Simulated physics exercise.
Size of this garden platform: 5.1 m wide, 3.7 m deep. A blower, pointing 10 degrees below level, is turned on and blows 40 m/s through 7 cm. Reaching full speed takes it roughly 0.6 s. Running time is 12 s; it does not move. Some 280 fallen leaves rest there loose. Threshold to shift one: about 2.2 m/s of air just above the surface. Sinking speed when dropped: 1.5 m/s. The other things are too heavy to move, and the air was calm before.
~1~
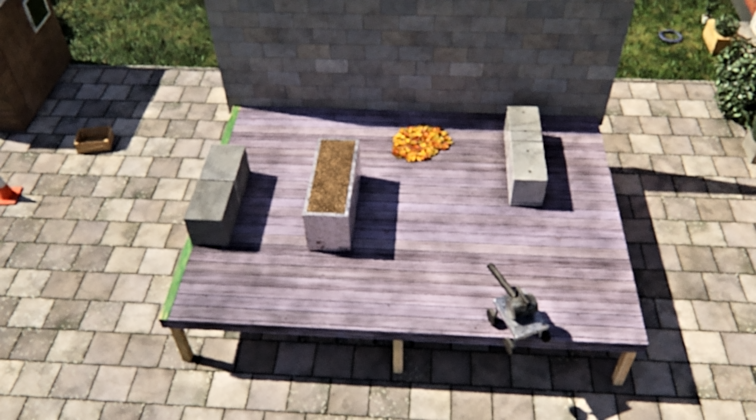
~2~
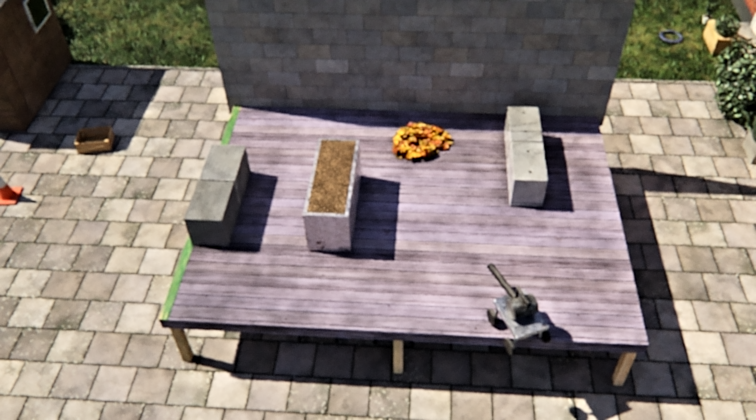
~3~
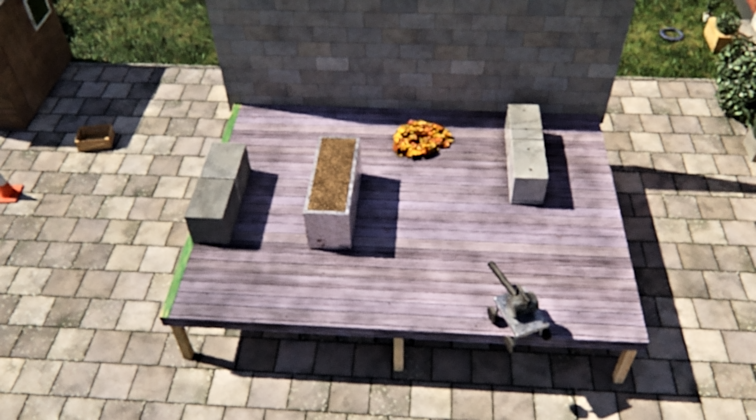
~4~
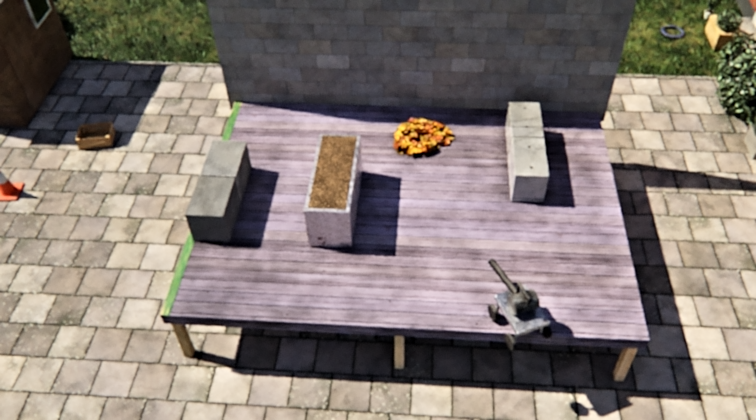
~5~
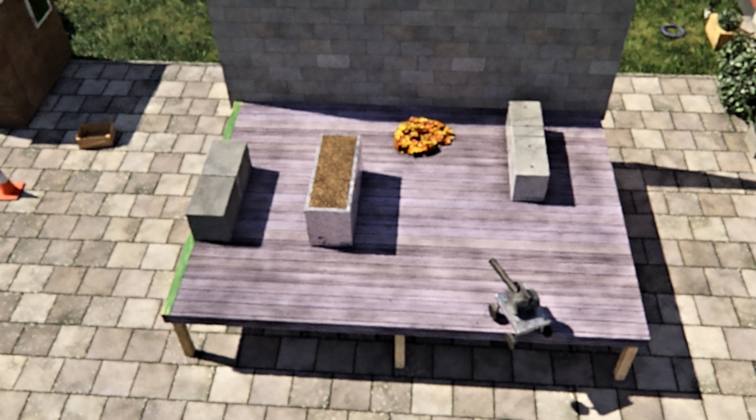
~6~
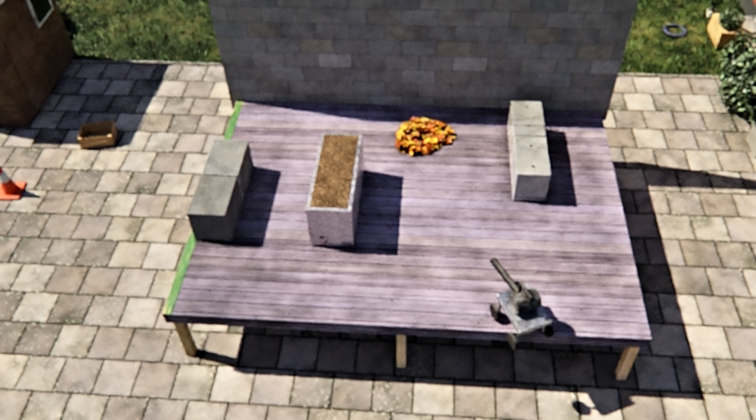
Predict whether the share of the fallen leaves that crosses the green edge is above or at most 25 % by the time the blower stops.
The blower pushes more than a quarter past that edge.
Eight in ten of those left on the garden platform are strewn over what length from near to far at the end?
Spread: Approx. 0.0 m.
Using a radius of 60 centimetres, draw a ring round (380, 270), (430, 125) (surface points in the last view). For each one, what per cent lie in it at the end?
I would say around 0 % and 40 % respectively.
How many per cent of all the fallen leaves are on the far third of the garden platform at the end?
40 %.
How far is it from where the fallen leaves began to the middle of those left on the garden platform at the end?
Somewhere near 0.6 m, I reckon.
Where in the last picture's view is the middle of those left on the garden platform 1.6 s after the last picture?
Centre point: About (403, 104) px.
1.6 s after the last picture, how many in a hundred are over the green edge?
10 %, roughly.
Then, 1.6 s after the last picture the count stands so, 9 % are over the green edge; the middle of those still in play is near (403, 104).
Then, 3.0 s after the last picture the count stands so, 26 % are over the green edge; the middle of those still in play is near (412, 105).
Then, 5.8 s after the last picture the count stands so, 48 % are over the green edge; the middle of those still in play is near (421, 102).
Then, 11.1 s after the last picture, at the end, 60 % are over the green edge; the middle of those still in play is near (433, 103).
